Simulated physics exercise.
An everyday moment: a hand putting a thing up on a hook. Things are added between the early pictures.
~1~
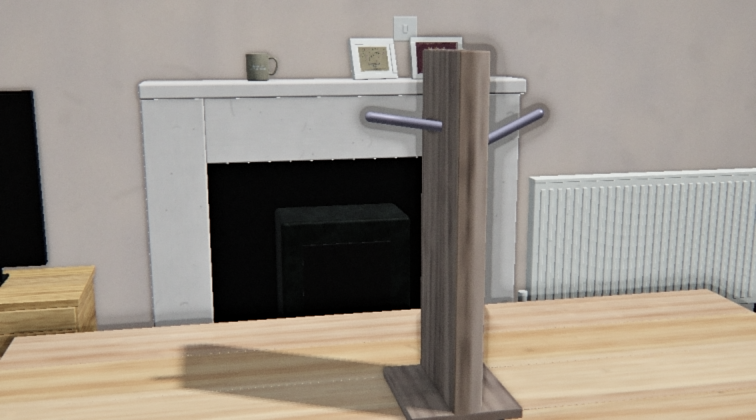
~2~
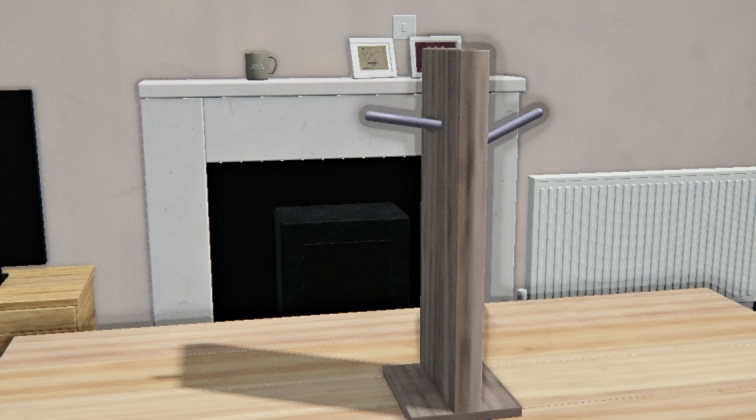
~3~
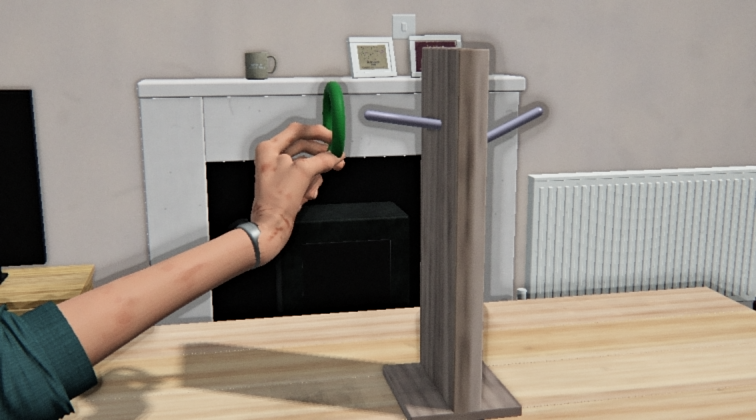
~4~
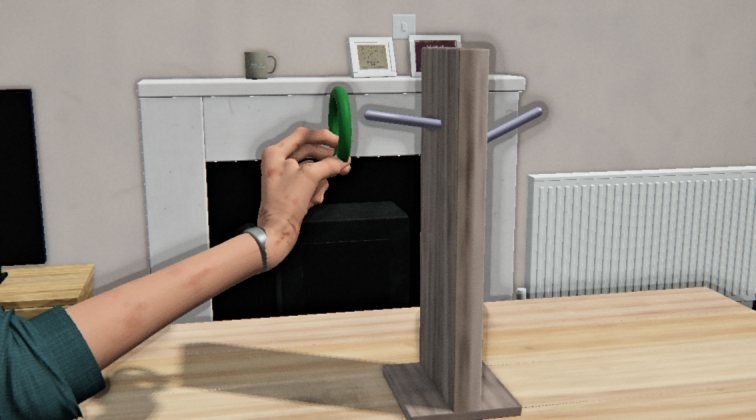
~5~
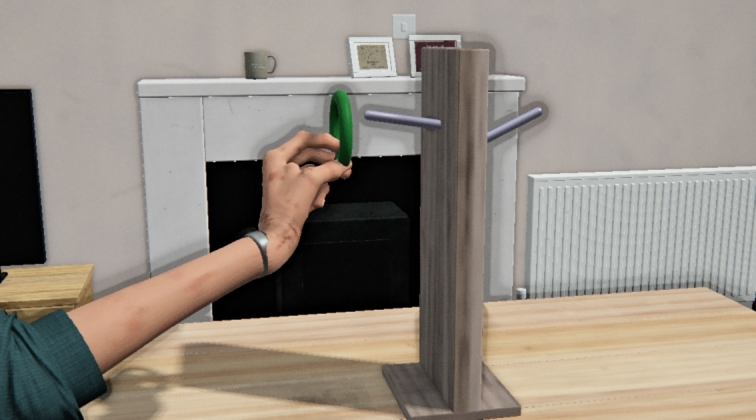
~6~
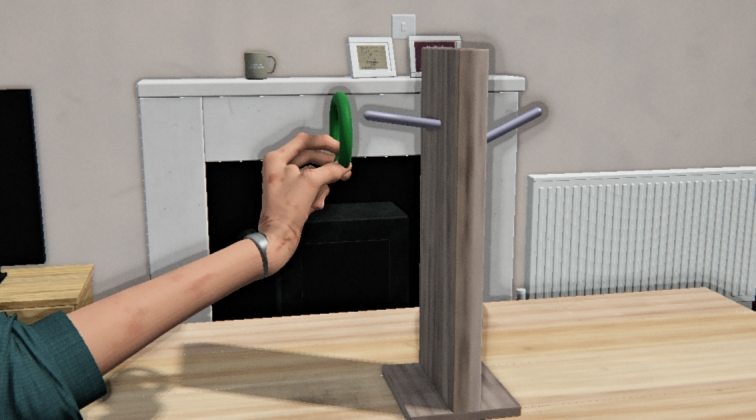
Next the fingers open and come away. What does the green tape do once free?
Here the green tape slips down.
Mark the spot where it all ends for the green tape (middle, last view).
Its middle is close to (343, 373).
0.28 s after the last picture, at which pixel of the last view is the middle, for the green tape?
Near (343, 361).
Then, 0.18 s on from there, green tape on its way down near (341, 213).
Then, 0.28 s on from there, green tape on its way down near (343, 361).
In the end, the green tape drops to the table, near (343, 372).
